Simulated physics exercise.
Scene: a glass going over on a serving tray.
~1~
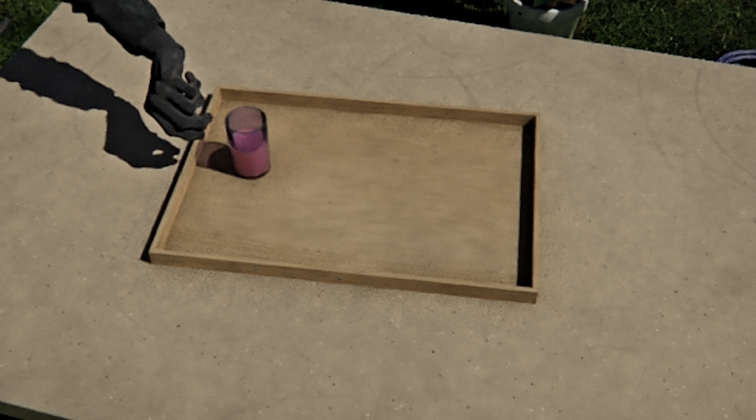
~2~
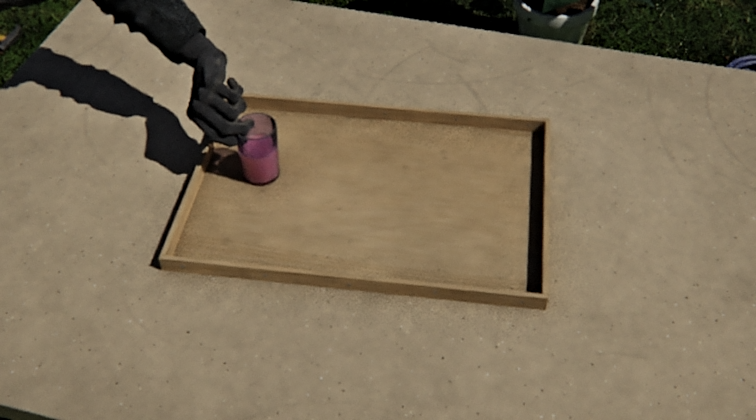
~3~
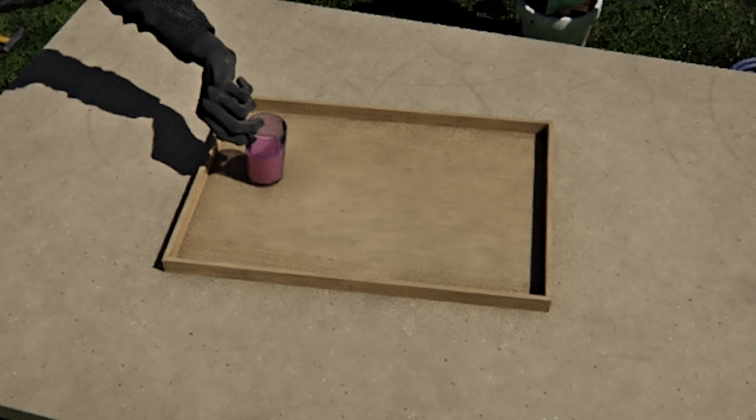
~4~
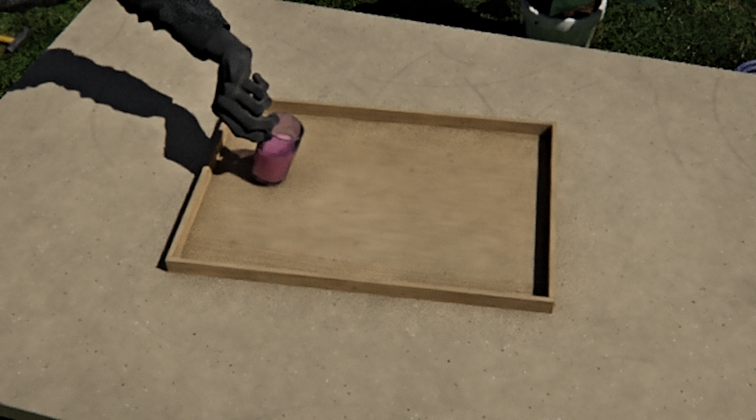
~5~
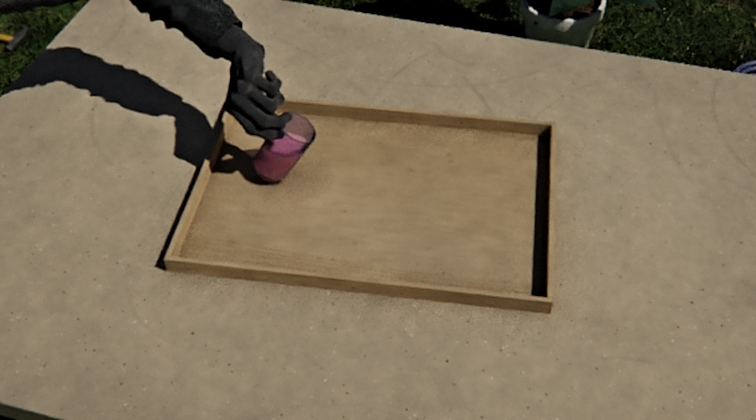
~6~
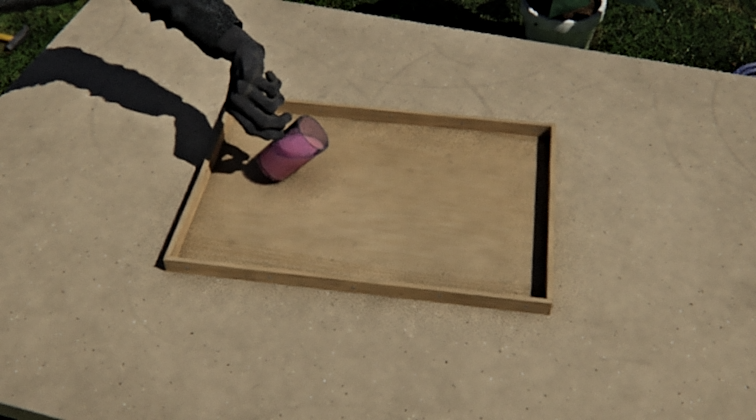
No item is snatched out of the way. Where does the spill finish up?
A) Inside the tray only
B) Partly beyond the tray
A, inside the tray only.
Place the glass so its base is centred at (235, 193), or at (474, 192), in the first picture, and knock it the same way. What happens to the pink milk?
First it stays in the tray, then it wets the top as well.
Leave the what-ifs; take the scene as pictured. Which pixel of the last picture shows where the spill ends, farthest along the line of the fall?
Leading edge approx. (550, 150).
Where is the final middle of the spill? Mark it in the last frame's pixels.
About (469, 184).
Soon after, the glass lies in the tray; the puddle covers about as much as a plate; all of it is inside the rim.
Later, the puddle covers about as much as a plate; all of it is inside the rim.
In the end, the puddle covers about as much as a plate; all of it is inside the rim.
